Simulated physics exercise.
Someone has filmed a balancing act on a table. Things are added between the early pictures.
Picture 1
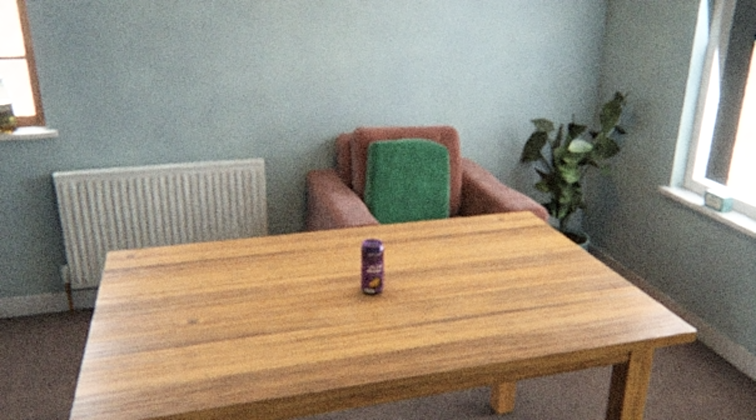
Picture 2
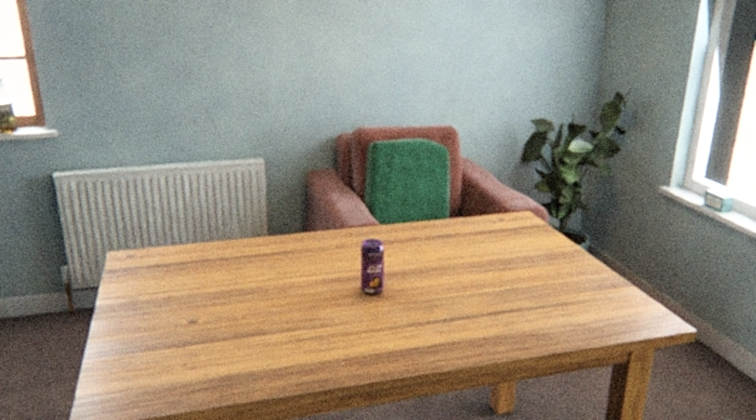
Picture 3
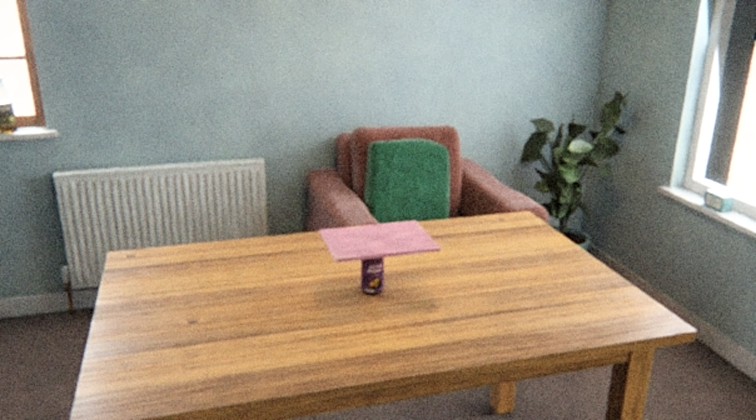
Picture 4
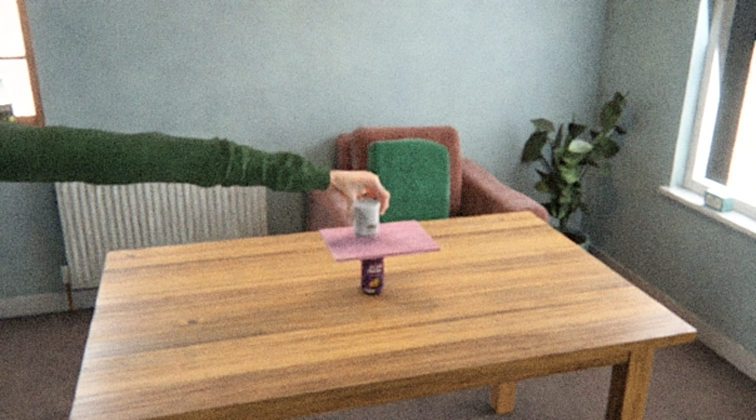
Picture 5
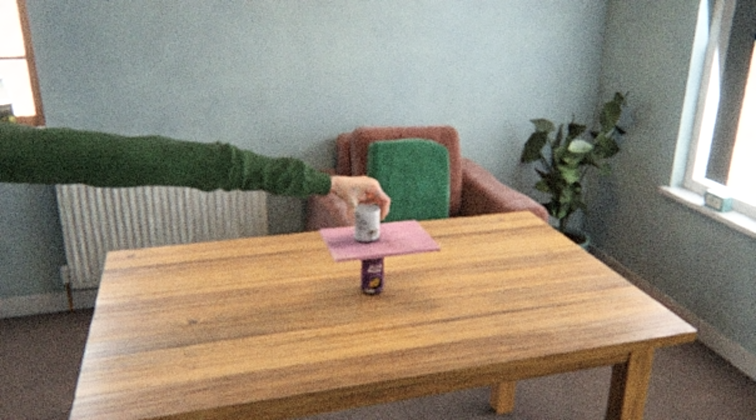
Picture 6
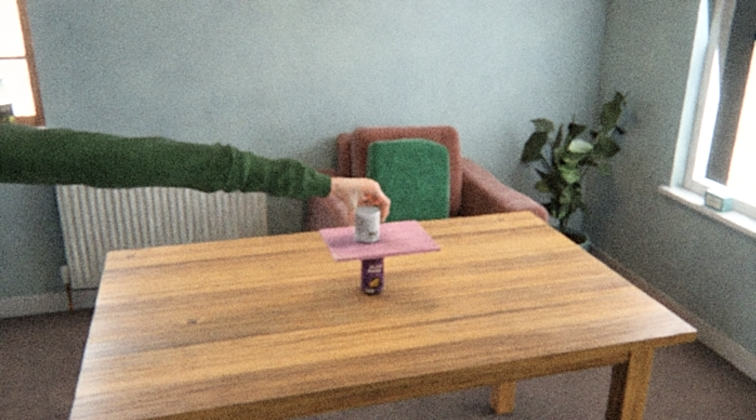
On a wooden table in a room with an armchair, a purple can stood alone before a flat pink sheet appeared on top of it. A green-sleeved arm then lowered a white tin onto the sheet and kept hold of it.
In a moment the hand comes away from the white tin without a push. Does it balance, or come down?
The stack stays up.
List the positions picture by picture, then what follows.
In the first picture, the last thing is not in view yet; purple can (372, 267).
In the second picture, the last thing is not in view yet; purple can (372, 267).
In the third picture, the last thing is not in view yet; purple can (372, 267).
The fourth picture shows coming down; white tin (366, 218); purple can (372, 267).
The fifth picture shows set down, still held; white tin (367, 223); purple can (372, 267).
The sixth picture shows set down, still held; white tin (367, 225); purple can (372, 267).
Then, 0.10 s after the last picture, nothing has stirred.
Then, 0.40 s after the last picture, white tin resting near (367, 225).
At rest, all 3 in place. Seen from the same camera at the end, white tin near (367, 225). The stack keeps its balance.
